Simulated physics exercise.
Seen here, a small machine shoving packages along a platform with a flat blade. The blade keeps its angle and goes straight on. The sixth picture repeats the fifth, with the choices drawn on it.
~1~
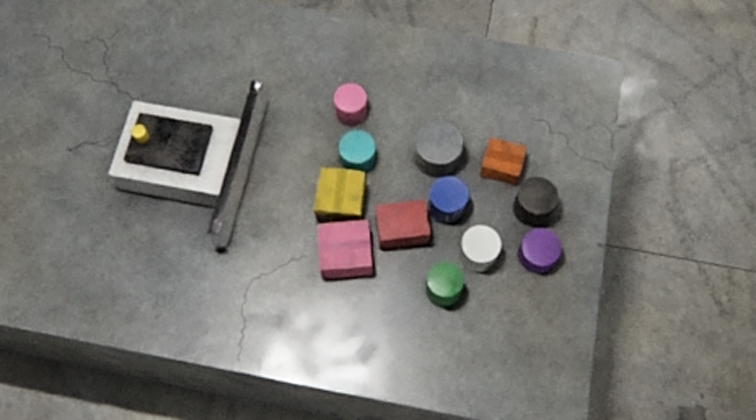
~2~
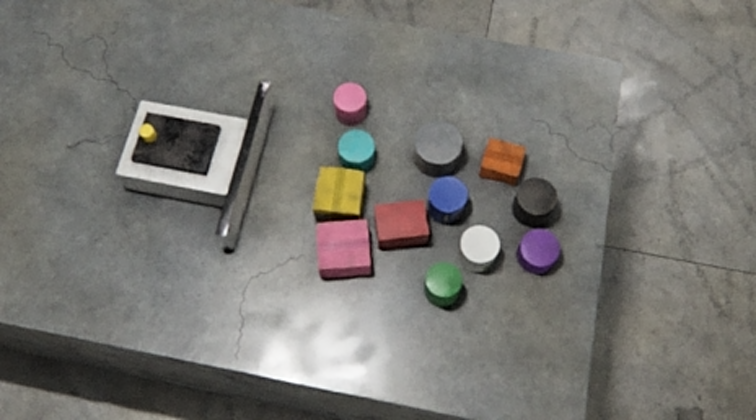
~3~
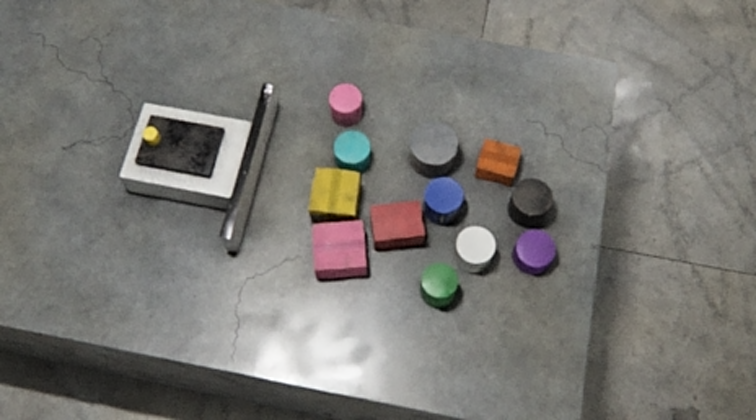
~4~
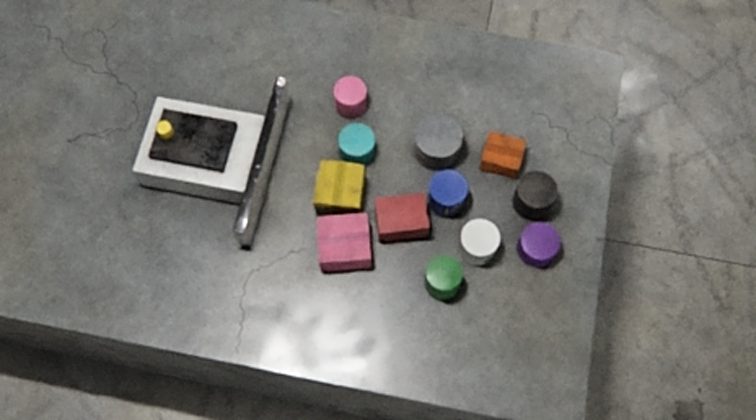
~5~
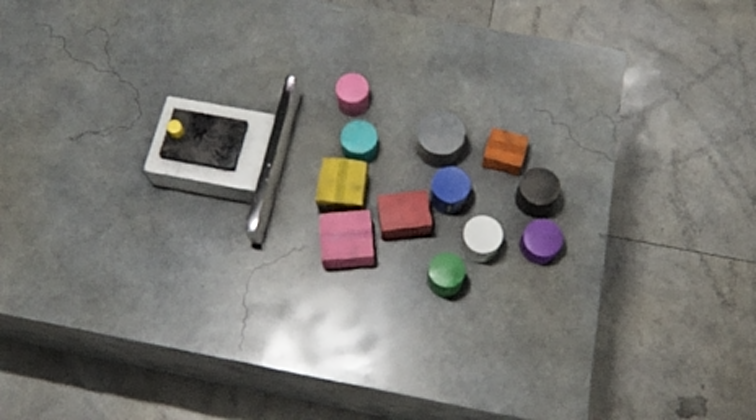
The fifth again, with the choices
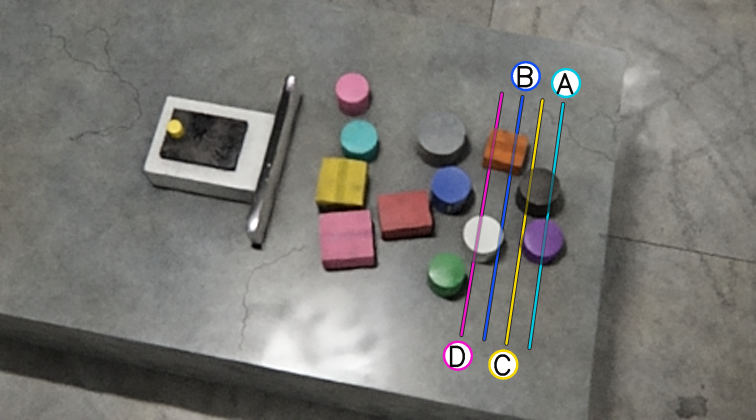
The clip opens on a small white and black machine with a flat blade, left of a loose cluster of colourful boxes and round canisters on a grey platform. The machine creeps a short way right, narrowing the gap, while the packages stay in place, still untouched by the blade.
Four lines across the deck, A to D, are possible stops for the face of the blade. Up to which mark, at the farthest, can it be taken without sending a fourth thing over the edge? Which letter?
As far as mark C.
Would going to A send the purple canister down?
Yes.
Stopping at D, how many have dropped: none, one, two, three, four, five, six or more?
By then, one.
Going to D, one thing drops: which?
The purple canister.
On the marked copy, A at (547, 219); B at (504, 212); C at (525, 215); D at (483, 208).
Following C. Soon after the start, robot (301, 156); pink canister (376, 91); pink box (380, 249).
Later, robot (391, 173); purple canister (606, 239); white pail (572, 253).
In the end, robot (463, 186); white pail over the edge; black canister over the edge; three fallen.
As for the rest, A drops seven; B is within the limit but short; D is within the limit but short.
